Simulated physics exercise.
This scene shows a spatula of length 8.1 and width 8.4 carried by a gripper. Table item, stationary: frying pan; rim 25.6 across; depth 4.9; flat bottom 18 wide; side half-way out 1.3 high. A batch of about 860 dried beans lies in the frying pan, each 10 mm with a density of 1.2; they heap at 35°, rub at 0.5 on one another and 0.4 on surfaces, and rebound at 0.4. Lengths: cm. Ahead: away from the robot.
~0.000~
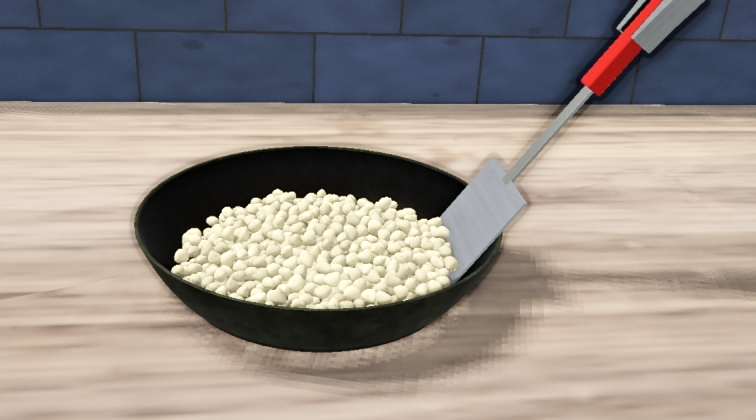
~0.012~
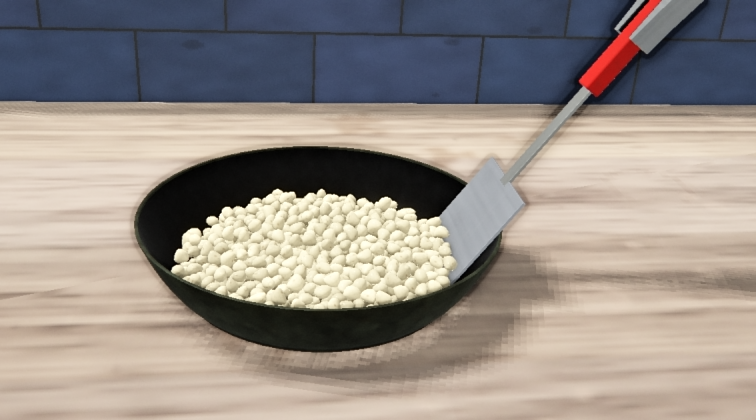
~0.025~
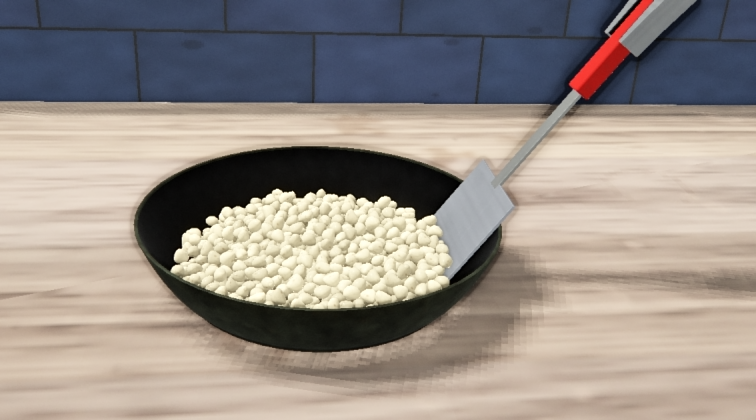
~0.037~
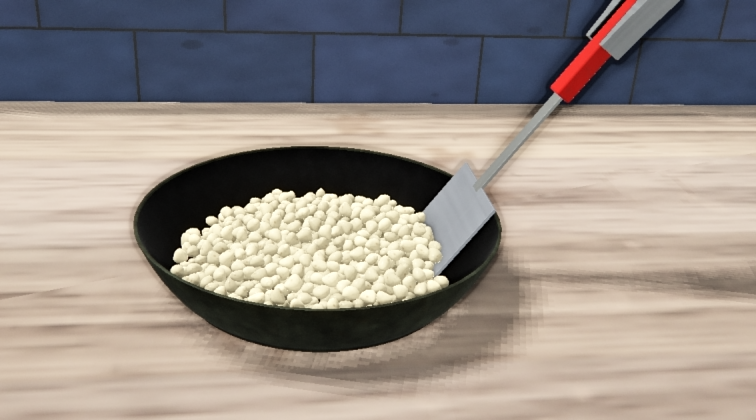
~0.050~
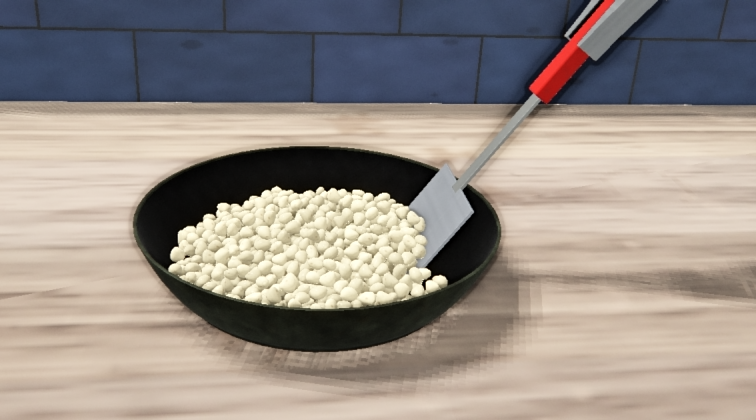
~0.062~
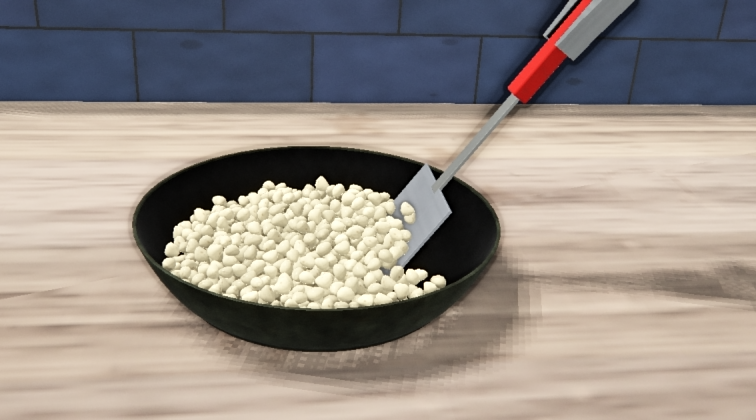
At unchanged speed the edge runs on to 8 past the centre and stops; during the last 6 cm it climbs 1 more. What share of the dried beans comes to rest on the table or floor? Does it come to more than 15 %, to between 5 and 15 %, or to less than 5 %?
It comes to more than 15 %.
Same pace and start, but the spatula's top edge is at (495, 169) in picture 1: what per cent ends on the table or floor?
Near 30 in a hundred.
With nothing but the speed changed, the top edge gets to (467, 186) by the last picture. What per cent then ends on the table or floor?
Estimate: Close to 10 %.
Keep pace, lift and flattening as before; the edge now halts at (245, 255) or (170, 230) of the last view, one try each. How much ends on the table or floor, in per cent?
The two tries give near 10 and near 40 in a hundred.
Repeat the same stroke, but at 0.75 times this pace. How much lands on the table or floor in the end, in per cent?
Estimate: Approx. 15 %.
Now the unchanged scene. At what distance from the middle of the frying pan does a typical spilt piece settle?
Distance, approx.: 24 cm.
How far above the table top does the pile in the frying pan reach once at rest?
Peak at rest, approximately 6.0 centimetres.
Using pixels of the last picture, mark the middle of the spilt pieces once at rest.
The centre sits at roughly (12, 279).
After 0.09 s, sloping 54°, highest piece 8 above the table; 855 in the frying pan.
After 0.12 s, sloping 54°, highest piece 9 above the table; 855 in the frying pan.
After 0.34 s, sloping 54°, highest piece 13 above the table; 628 in the frying pan, 115 on the table or floor, 112 on the blade or in flight.
After 1.39 s, sloping 54°, highest piece 6 above the table; 627 in the frying pan, 228 on the table or floor.
In the end, 627 in the frying pan, 228 on the table or floor. That is 27 % on the table or floor.
